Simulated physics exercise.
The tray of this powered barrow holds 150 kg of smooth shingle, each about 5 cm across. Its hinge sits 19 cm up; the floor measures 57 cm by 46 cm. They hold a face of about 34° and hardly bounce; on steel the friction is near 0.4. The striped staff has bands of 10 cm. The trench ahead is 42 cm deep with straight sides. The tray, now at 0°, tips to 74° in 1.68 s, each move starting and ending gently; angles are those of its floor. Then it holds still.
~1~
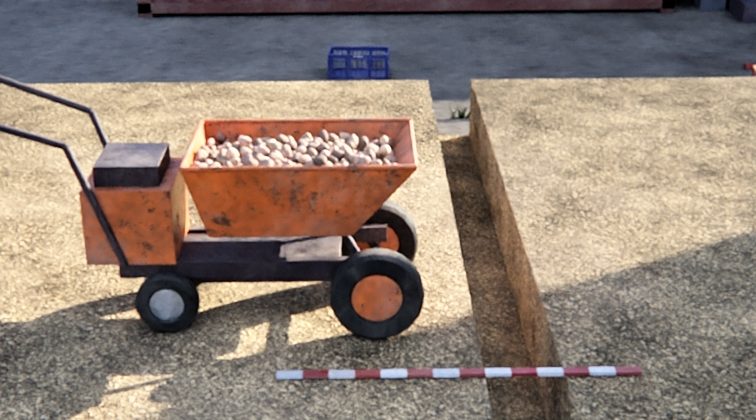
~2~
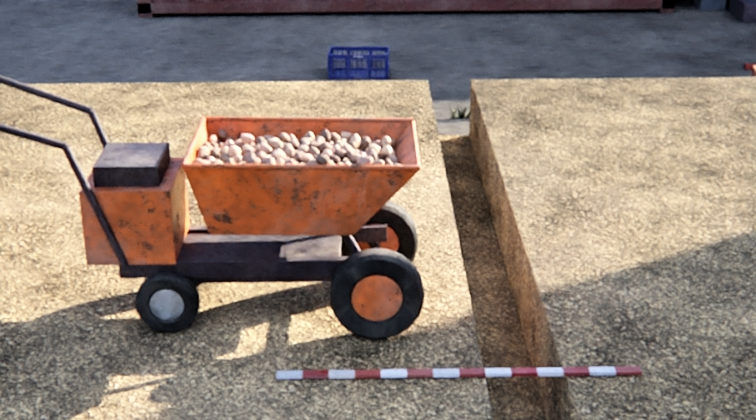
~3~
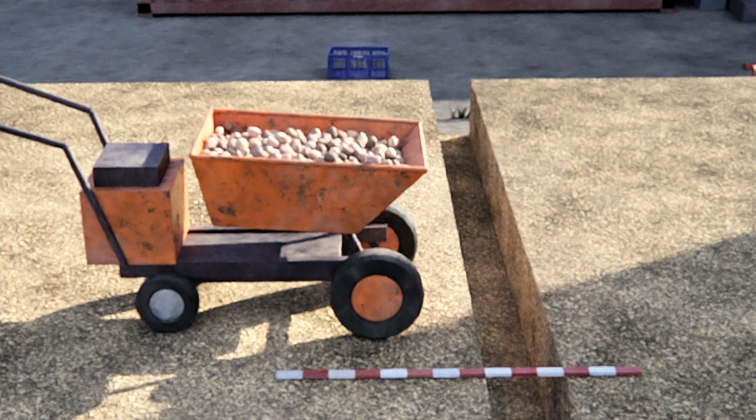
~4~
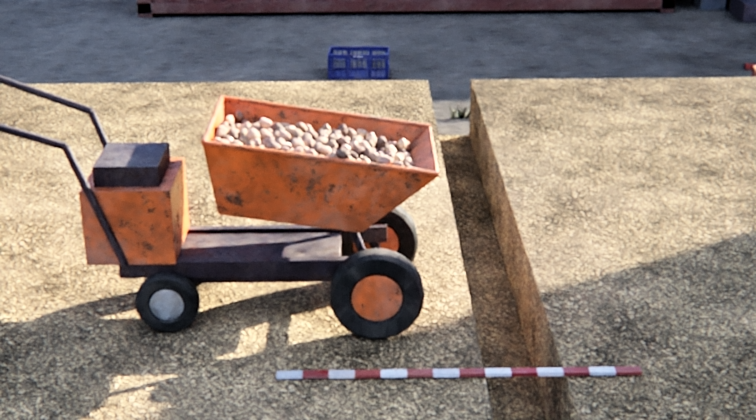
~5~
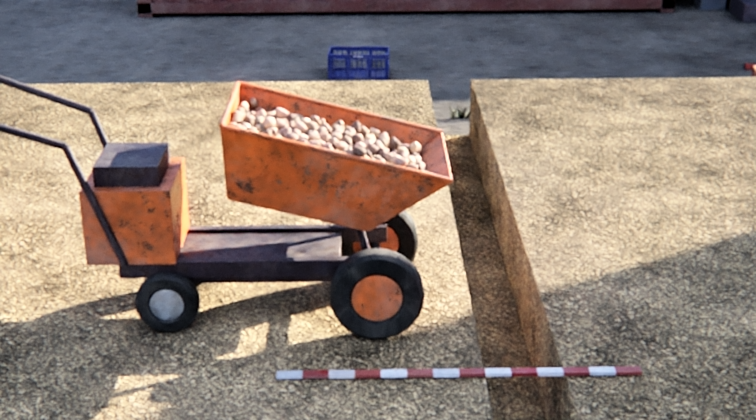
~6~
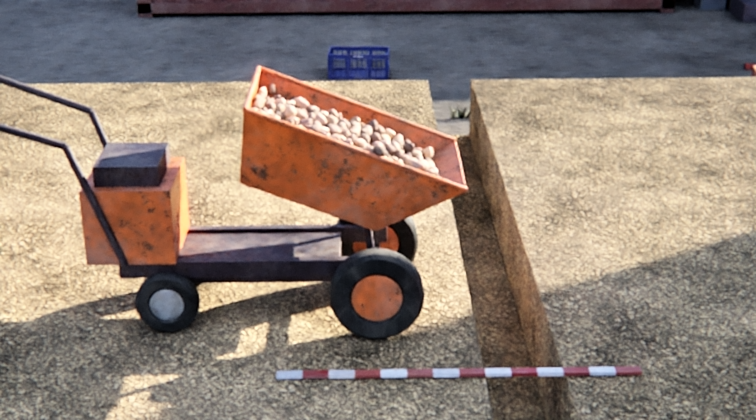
On sunlit, gravelly ground cut by a narrow, straight-sided trench, with dark paving behind, the view looks slightly down from the side. An orange barrow with black wheels and handles stands left of the trench, its tray loaded with pale rounded stones, near a red-and-white staff and a blue crate. The tray's left end rises, gently then faster, tilting it rightward while the barrow and camera stay still.
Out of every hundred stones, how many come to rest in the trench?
Some 34 per cent of it.
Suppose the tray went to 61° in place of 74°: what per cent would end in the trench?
In that case some 50 per cent.
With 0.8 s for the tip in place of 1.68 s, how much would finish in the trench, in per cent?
Then about 25 per cent.
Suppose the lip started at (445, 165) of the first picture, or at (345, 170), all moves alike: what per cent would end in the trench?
Near 15 per cent from the first place, 100 from the second.
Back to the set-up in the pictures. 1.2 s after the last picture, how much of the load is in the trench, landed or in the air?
About 15 per cent by then.
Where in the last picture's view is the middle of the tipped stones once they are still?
Around (585, 301).
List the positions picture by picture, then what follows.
Lip at (417, 167), floor tilted 0°, highest stones at (304, 145), in the first picture.
The tray is at 1°, its lip at (420, 168); the top of the load is at (281, 144), in the second picture.
The tray is at 4°, its lip at (427, 170); the top of the load is at (264, 140), in the third picture.
The tray is at 9°, its lip at (438, 174); the top of the load is at (246, 129), in the fourth picture.
Lip at (452, 181), floor tilted 15°, highest stones at (251, 114), in the fifth picture.
Lip at (467, 190), floor tilted 22°, highest stones at (269, 100), in the sixth picture.
Then, 0.7 s after the last picture the floor is at 62°, 96 % in the tray, 3 % in the trench; the foremost stones are at (552, 283).
Then, 1.2 s after the last picture the floor is at 74°, 26 % in the tray, 17 % in the trench, 57 % past the trench; the foremost stones are at (726, 299).
Then, 1.5 s after the last picture the floor is at 74°, 5 % in the tray, 26 % in the trench, 68 % past the trench; the foremost stones are past the picture's edge.
Then, 3.5 s after the last picture the floor is at 74°, 0 % in the tray, 34 % in the trench, 66 % past the trench; the foremost stones are past the picture's edge.
